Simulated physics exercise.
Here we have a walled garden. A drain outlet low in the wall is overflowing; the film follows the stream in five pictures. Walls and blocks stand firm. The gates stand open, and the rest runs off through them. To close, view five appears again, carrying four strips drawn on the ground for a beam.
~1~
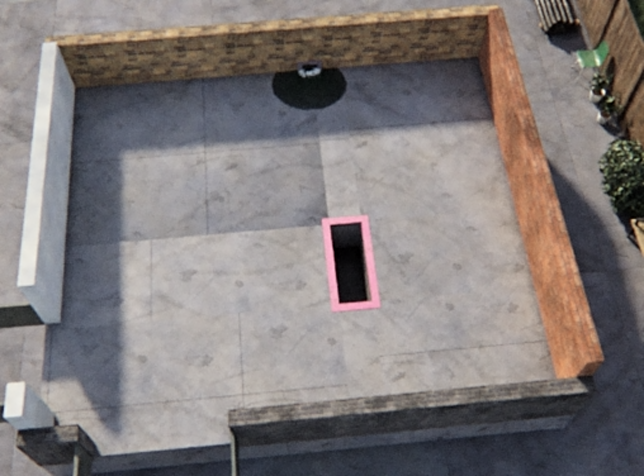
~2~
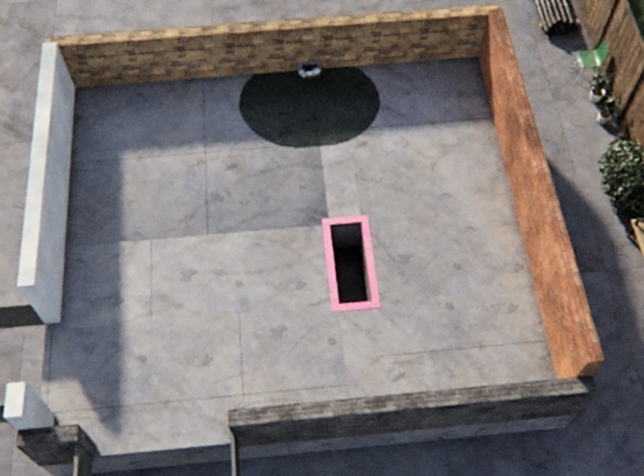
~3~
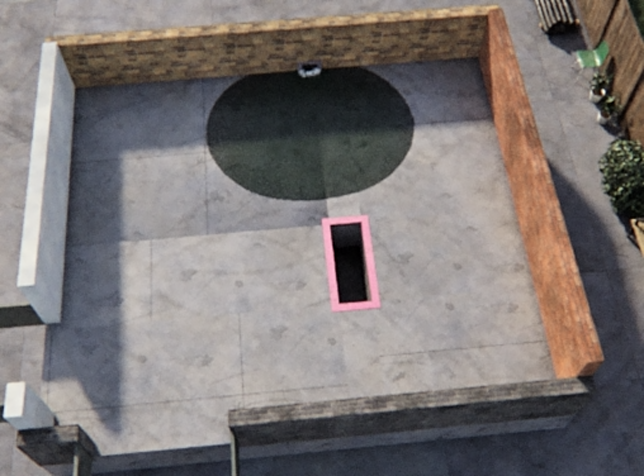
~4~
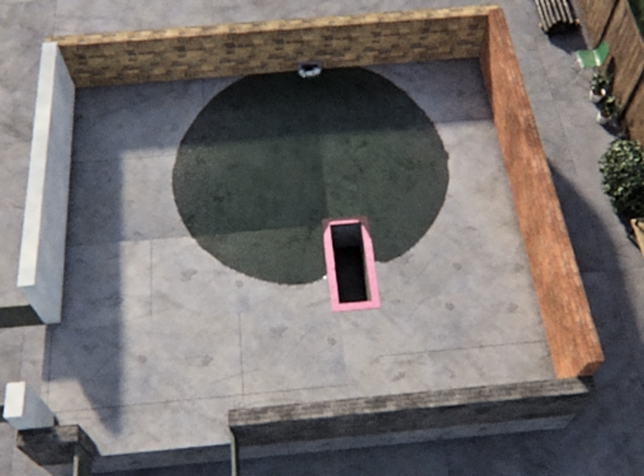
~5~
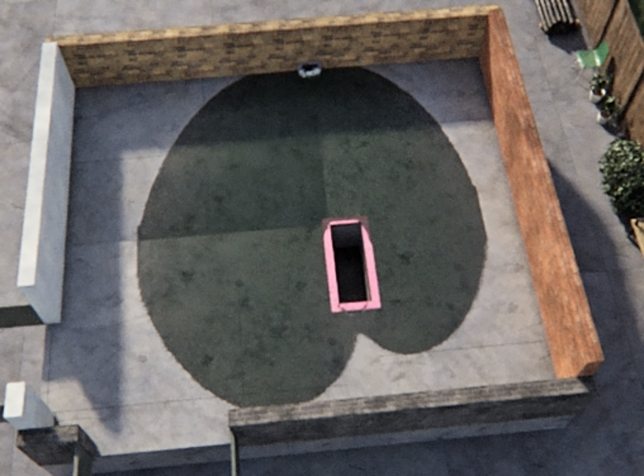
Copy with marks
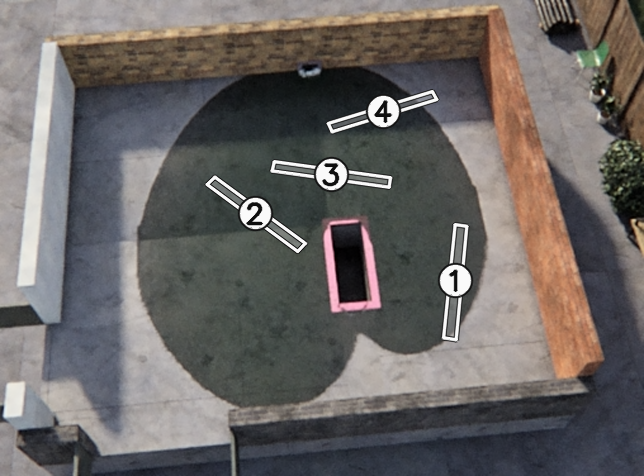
Walled garden seen from above, dark water spreading from the back wall across grey paving and around a pink-rimmed rectangular drain.
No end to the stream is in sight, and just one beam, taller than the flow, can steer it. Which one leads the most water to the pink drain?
2 works best here.
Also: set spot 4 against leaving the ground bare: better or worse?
Spot 4 is worse.
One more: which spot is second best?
That is spot 1.
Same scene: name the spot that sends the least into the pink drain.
The answer is 3.
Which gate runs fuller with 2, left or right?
The right gate.
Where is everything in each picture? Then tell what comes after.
In the first picture, outfall at (310, 66); pink drain at (350, 262); open gate at (57, 367); open gate at (164, 434); 2 % of the ground under water, visible out to (323, 103); pink drain still dry.
In the second picture, 7 % of the ground under water, visible out to (327, 143); pink drain still dry.
In the third picture, 16 % of the ground under water, visible out to (268, 193); pink drain still dry.
In the fourth picture, 29 % of the ground under water, visible out to (245, 272); pink drain taking water.
In the fifth picture, 47 % of the ground under water, visible out to (263, 382); pink drain taking water.
In white, 1 from (449, 338) to (461, 225); 2 from (211, 180) to (301, 247); 3 from (273, 166) to (389, 182); 4 from (330, 127) to (434, 95).
Choosing 1, about 26 % of the stream goes into the pink drain, about 68 % out by the gates.
Choosing 2, about 60 % of the stream goes into the pink drain, about 36 % out by the gates.
Choosing 3, about 3 % of the stream goes into the pink drain, about 92 % out by the gates.
Choosing 4, about 15 % of the stream goes into the pink drain, about 76 % out by the gates.
